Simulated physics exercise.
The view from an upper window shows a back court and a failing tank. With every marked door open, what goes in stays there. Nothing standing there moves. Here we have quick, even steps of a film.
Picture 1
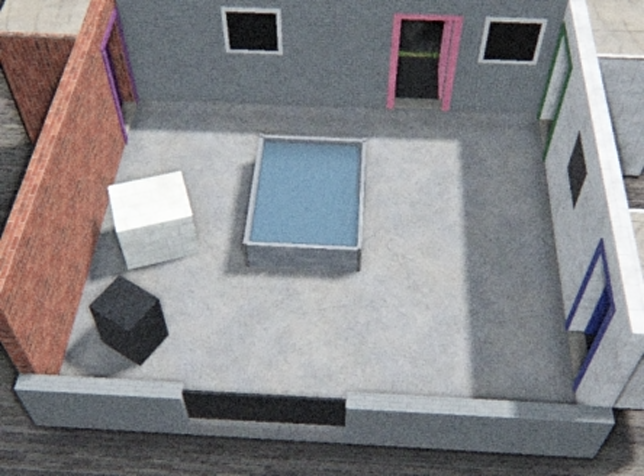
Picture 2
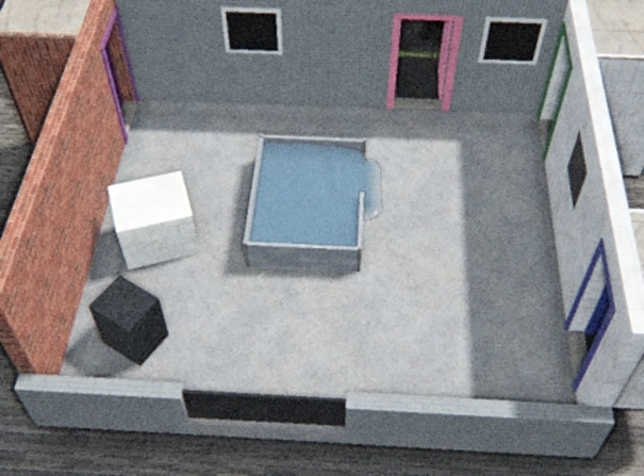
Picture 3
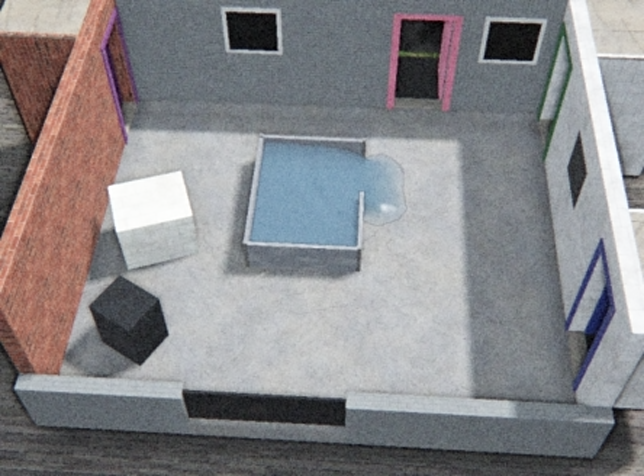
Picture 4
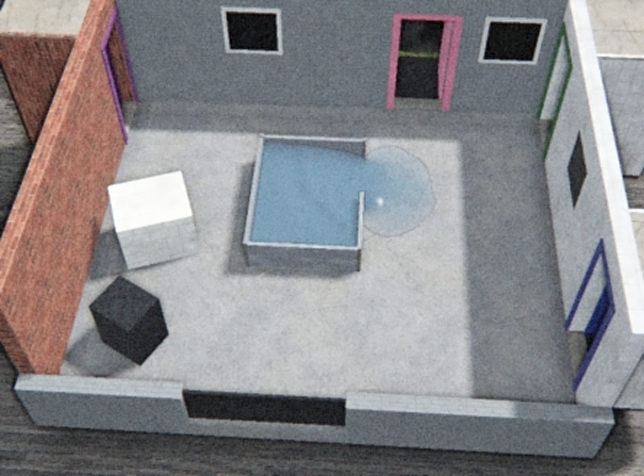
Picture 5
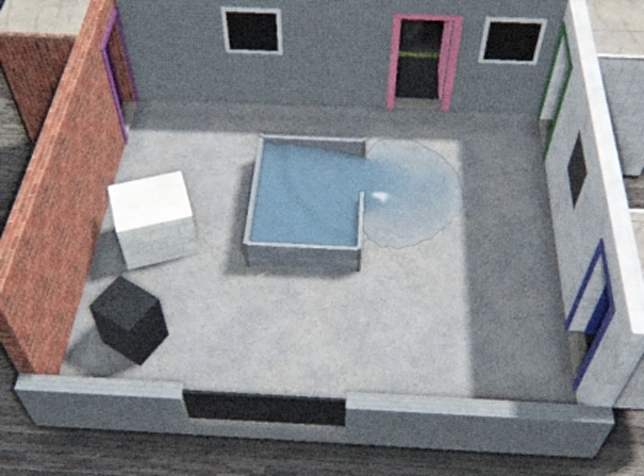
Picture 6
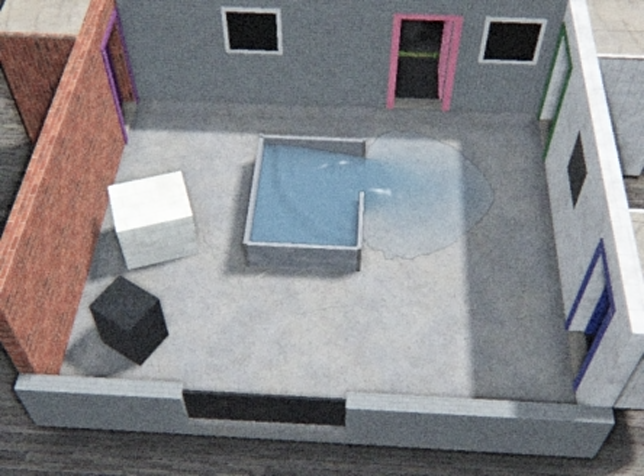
Water broke out through a gap in the right side of the raised tank in the walled court and spread rightward across the grey floor in a widening, rounded sheet, reaching the shaded strip.
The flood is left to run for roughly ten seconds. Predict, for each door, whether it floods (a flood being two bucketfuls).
Prediction: The pink door floods; the purple door stays unflooded; the blue door stays unflooded; the green door floods.
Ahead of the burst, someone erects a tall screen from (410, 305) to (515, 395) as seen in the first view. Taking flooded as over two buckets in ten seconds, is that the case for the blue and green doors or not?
The blue door ends up above and the green door ends up above.
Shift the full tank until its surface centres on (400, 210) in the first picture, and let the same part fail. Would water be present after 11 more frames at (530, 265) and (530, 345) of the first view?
In that order: Submerged and submerged.
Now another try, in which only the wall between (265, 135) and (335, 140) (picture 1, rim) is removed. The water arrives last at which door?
It would be the blue door.
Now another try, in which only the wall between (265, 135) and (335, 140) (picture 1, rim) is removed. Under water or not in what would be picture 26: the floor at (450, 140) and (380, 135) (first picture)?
Soaked and Soaked.
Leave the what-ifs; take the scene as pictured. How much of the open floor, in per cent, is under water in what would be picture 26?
Roughly 30 per cent.
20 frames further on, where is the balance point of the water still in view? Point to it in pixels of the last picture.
Near pixel (412, 207).
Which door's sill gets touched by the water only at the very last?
I'd go with the purple one.
A moment on, water covers 20 % of the floor; the pink door not reached, the purple door not reached, the blue door not reached, the green door not reached.
Next, water covers 25 % of the floor; the pink door under two buckets in, the purple door not reached, the blue door not reached, the green door under two buckets in.
Then, water covers 30 % of the floor; the pink door over two buckets in, the purple door not reached, the blue door wet at the sill, nothing in, the green door far over two buckets in.
Later, water covers 45 % of the floor; the pink door over two buckets in, the purple door not reached, the blue door wet at the sill, nothing in, the green door far over two buckets in.
In the end, water covers 80 % of the floor; the pink door far over two buckets in, the purple door wet at the sill, nothing in, the blue door under two buckets in, the green door far over two buckets in.
